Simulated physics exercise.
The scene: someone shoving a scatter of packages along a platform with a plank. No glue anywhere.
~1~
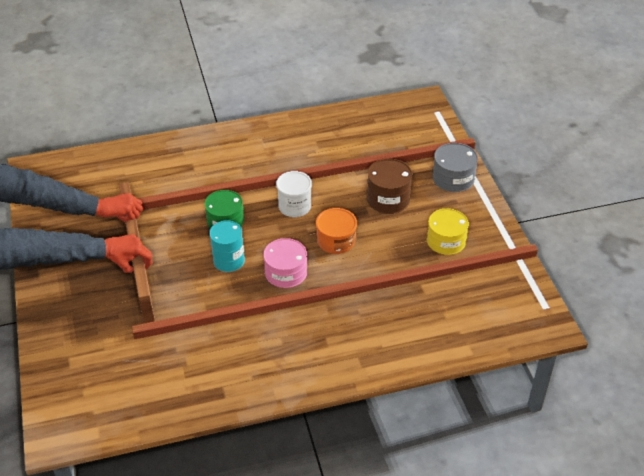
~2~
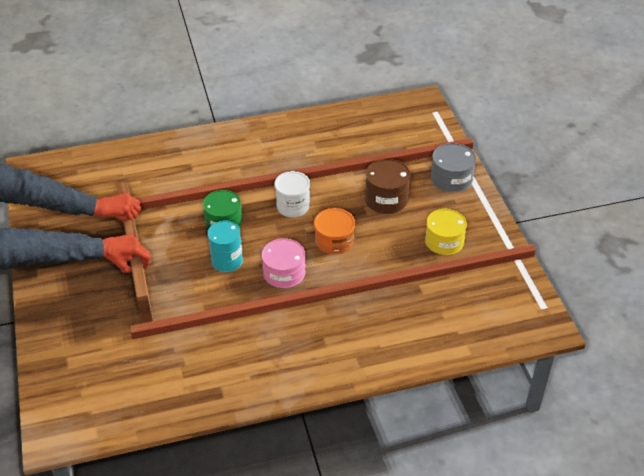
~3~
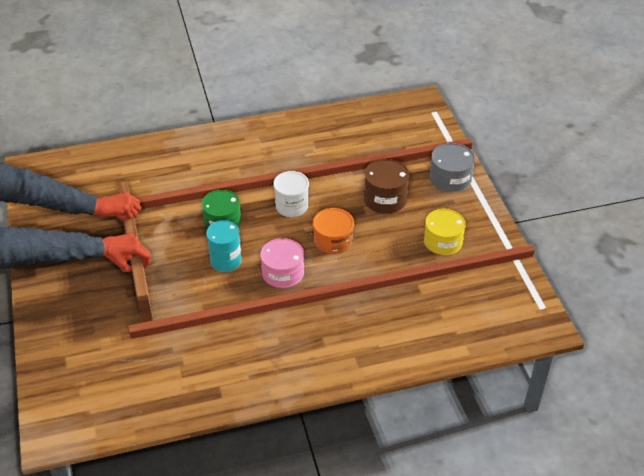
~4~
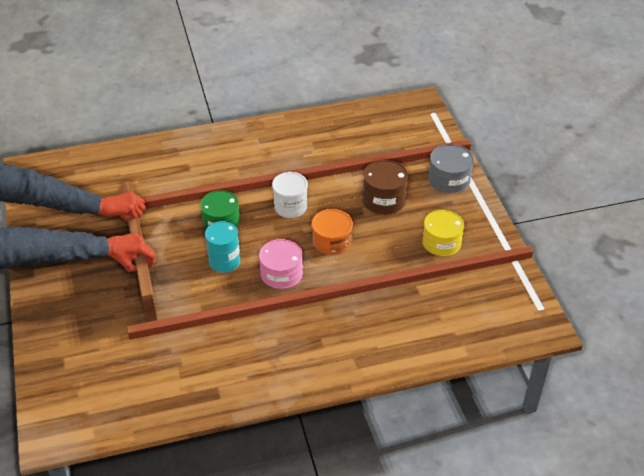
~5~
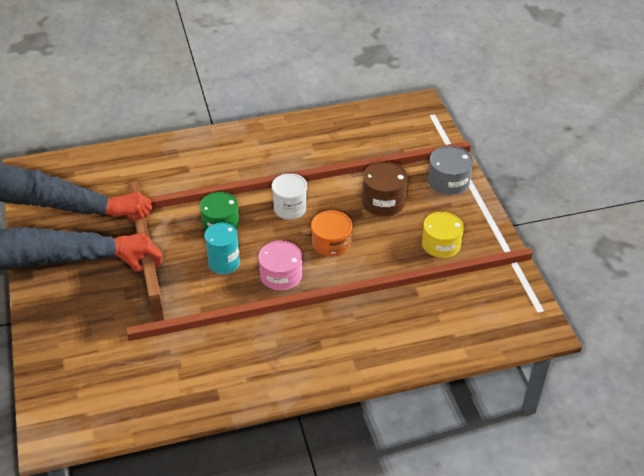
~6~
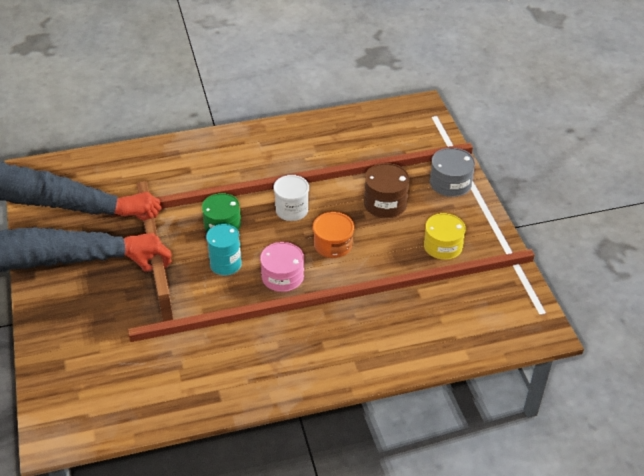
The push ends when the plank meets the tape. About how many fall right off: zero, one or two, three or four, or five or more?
The number that fall off is five or more.
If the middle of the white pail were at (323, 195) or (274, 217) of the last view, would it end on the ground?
Place by place, it goes over; holds on.
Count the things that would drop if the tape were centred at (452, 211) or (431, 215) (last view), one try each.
It would be 3 and 1.
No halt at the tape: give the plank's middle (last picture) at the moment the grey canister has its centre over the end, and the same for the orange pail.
For the grey canister at (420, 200), for the orange pail at (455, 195).
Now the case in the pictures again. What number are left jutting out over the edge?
The number is 2.
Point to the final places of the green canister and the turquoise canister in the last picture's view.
The green canister at (481, 159), the turquoise canister at (504, 198).
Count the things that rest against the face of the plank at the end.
In contact: 2.
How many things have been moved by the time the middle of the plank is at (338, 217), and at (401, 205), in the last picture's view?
By then 6, and 8.
A little later, none off yet; grey canister at rest near (452, 172); yellow canister at rest near (444, 236); brown canister at rest near (386, 191).
Next, none off yet; grey canister at rest near (452, 172); yellow canister at rest near (444, 236); brown canister shifted a little near (402, 192).
Later still, none off yet; grey canister shifted about its own width near (493, 165); yellow canister shifted about its own width near (505, 237); brown canister shifted well along near (465, 182).
When it is over, the number that fall off is five or more; down, pink canister, white pail, orange pail, brown canister, yellow canister and grey canister.
